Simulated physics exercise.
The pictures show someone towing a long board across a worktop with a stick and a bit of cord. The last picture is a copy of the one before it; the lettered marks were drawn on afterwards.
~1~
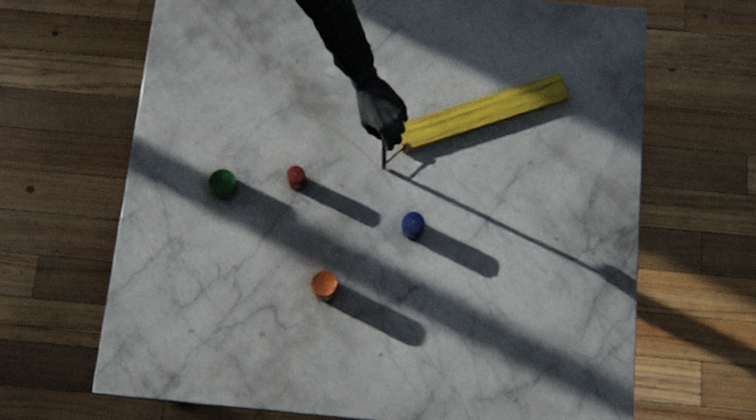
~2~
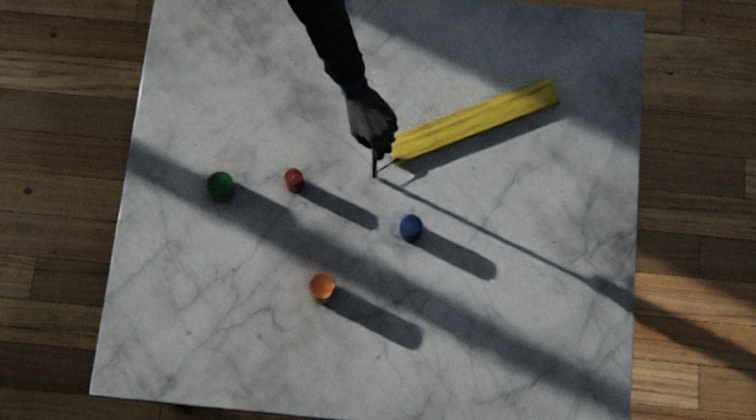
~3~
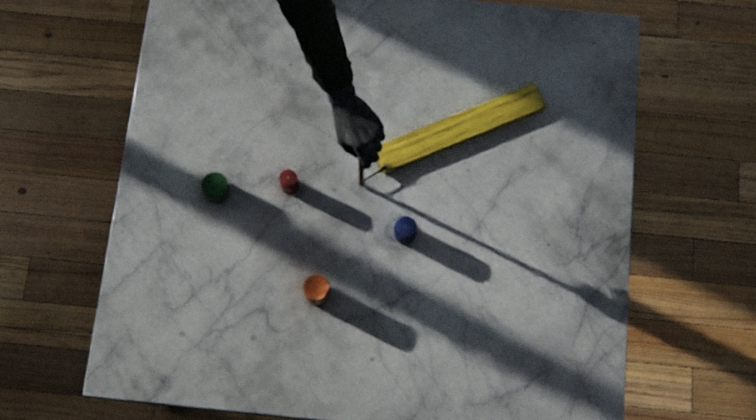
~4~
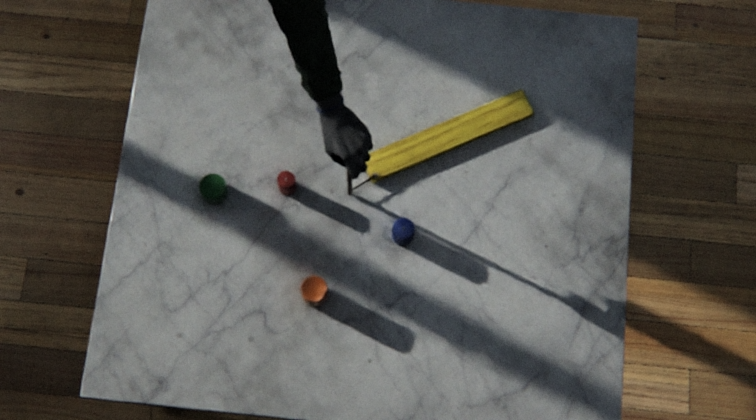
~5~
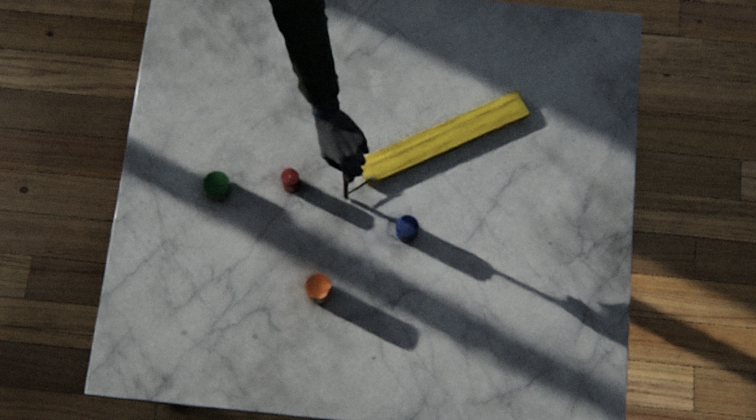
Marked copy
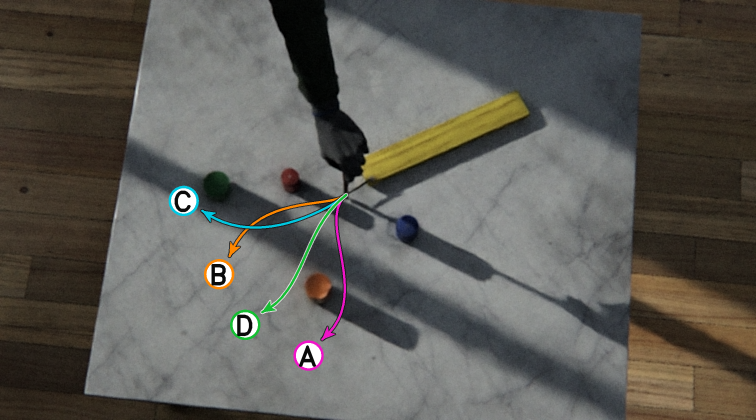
On a marble worktop, a dark arm used a stick and a bit of cord to tow a long yellow board a short way left and slightly down, while the four small coloured objects nearby stayed put.
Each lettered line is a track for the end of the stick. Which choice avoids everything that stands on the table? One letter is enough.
Choose path D.
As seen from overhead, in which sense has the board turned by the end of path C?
On that path, clockwise.
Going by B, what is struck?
It is the red candle.
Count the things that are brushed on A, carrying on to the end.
It touches two.
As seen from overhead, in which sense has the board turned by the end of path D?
Anticlockwise.
On the copy, A from (346, 195) via (344, 272) to (322, 340); B from (346, 195) via (275, 212) to (230, 256); C from (346, 195) via (272, 226) to (202, 211); D from (346, 195) via (306, 254) to (262, 312).
On D. First, foot of the stick (315, 236), middle of the board (405, 166).
Then, foot of the stick (292, 284), middle of the board (373, 200).
Finally, foot of the stick (258, 314), middle of the board (343, 231); nothing has been touched.
By contrast, A meets the blue candle and orange jar; B meets the red candle; C meets the green tub and red candle.
